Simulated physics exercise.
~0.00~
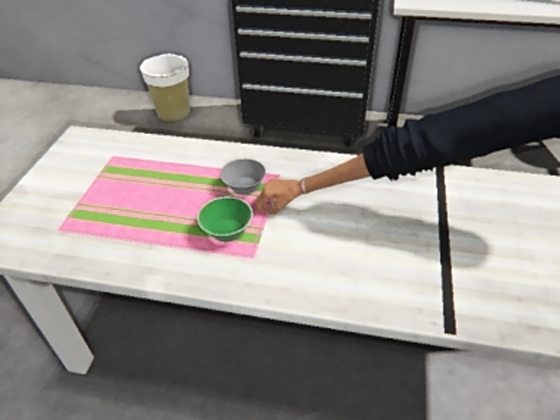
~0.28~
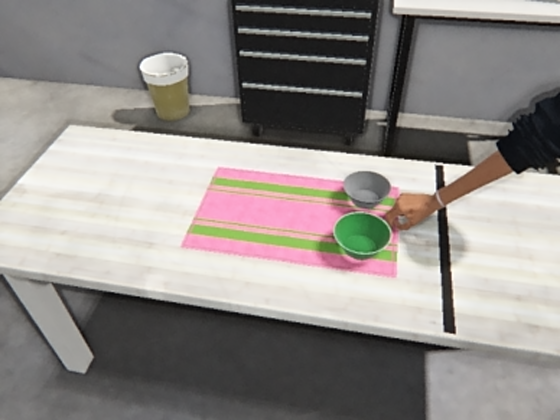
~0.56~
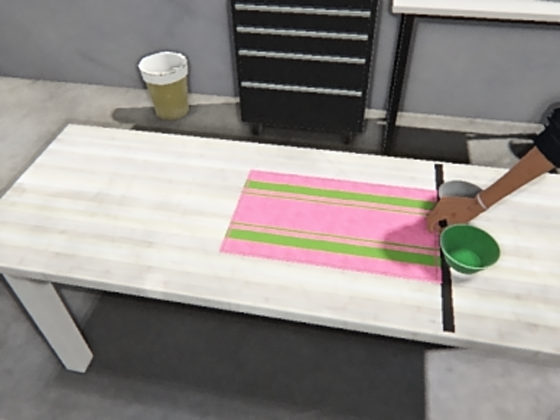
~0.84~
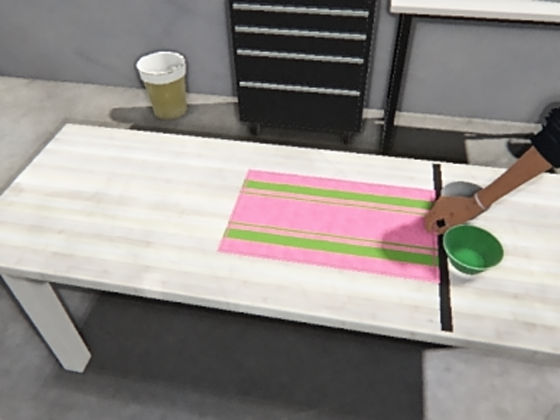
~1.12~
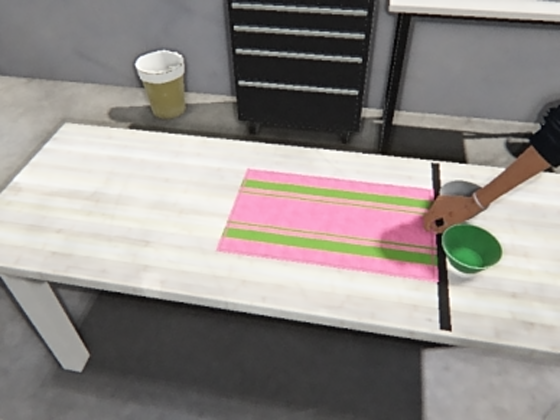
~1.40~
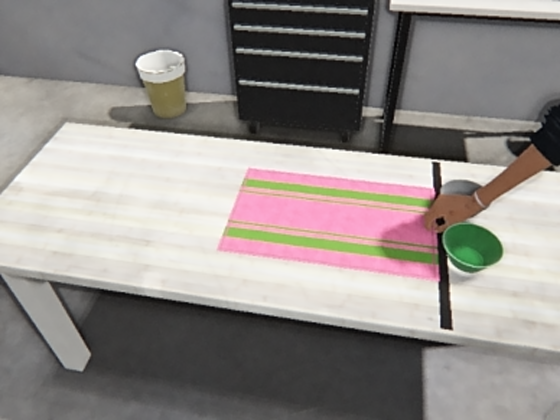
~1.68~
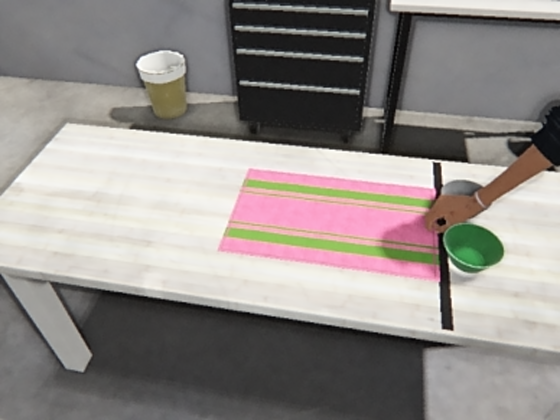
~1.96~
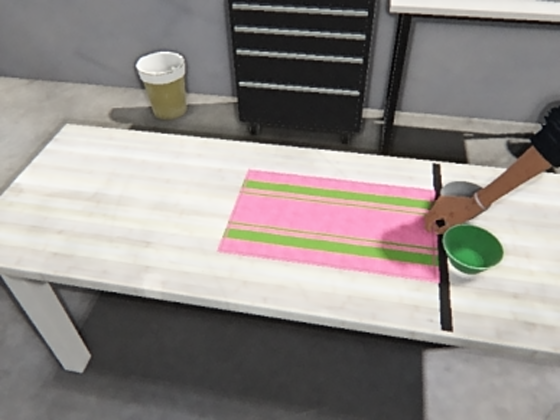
A pink place mat with green stripes carries a green bowl and a grey bowl across a pale workbench, drawn to the right by a hand in a dark sleeve. Both bowls ride along on the cloth as it nears a strip of black tape. The mat stops with its front hem at the tape, while the bowls slide on past the edge. In the end both bowls sit off the cloth, just beyond the tape, with the grey one partly hidden behind the hand, and everything stays still.
